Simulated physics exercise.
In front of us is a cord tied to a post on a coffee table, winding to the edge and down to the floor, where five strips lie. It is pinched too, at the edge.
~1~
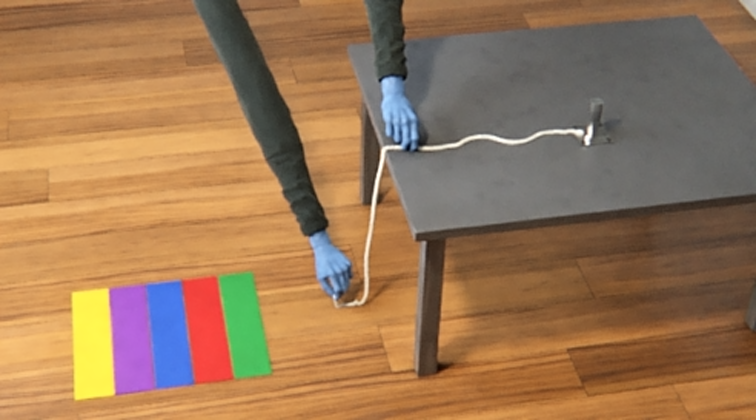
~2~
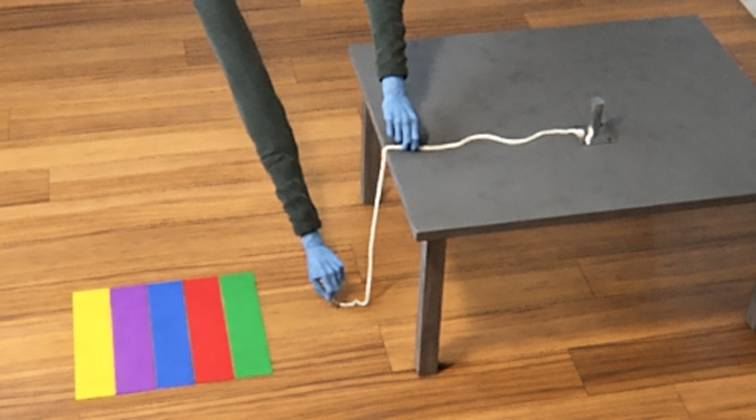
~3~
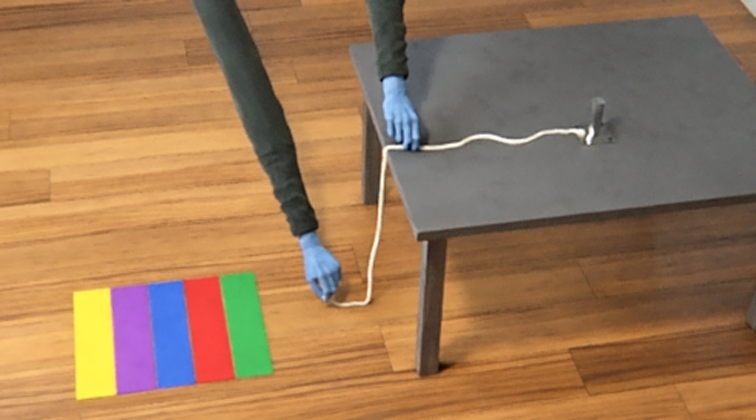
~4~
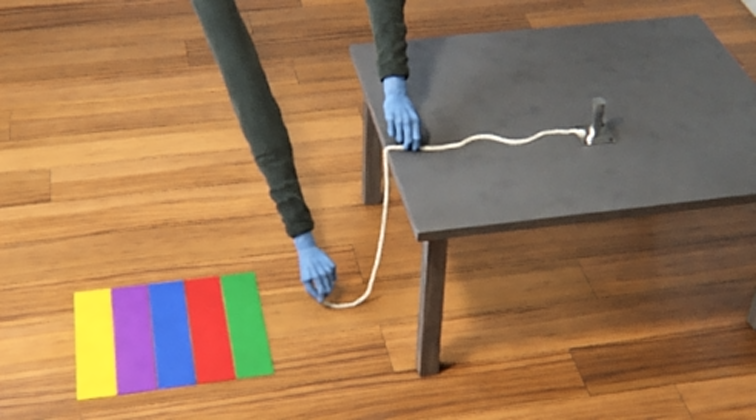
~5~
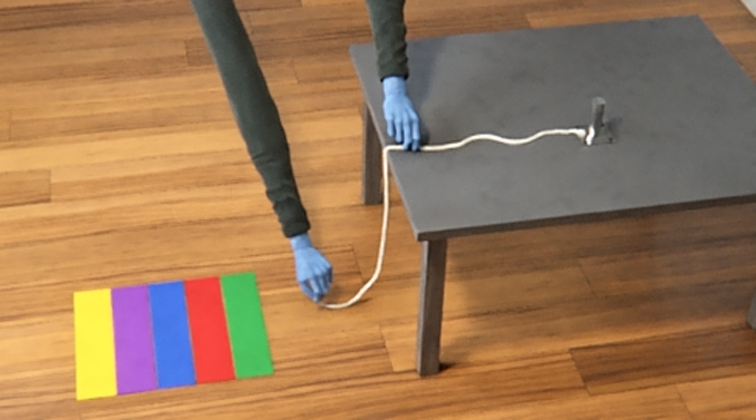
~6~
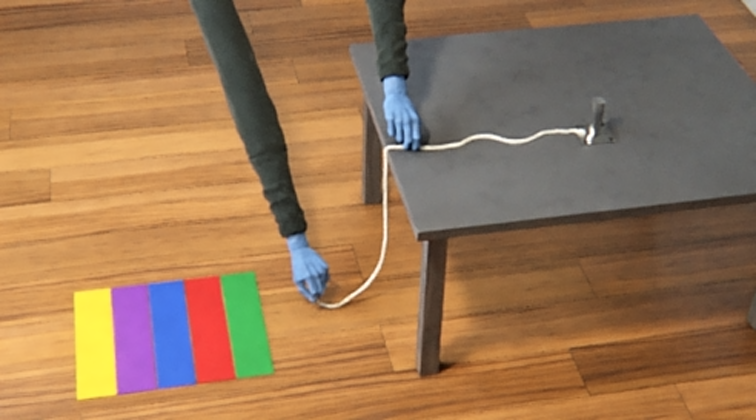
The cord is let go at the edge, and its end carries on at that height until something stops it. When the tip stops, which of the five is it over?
The red one.
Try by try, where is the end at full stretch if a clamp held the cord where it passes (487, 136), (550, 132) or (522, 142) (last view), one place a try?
First try near (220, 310), second near (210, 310), third near (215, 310).
A little later, end near (259, 305); over green.
Next, end near (225, 309); over red.
When it is tight, end near (206, 312); over red. Over red.
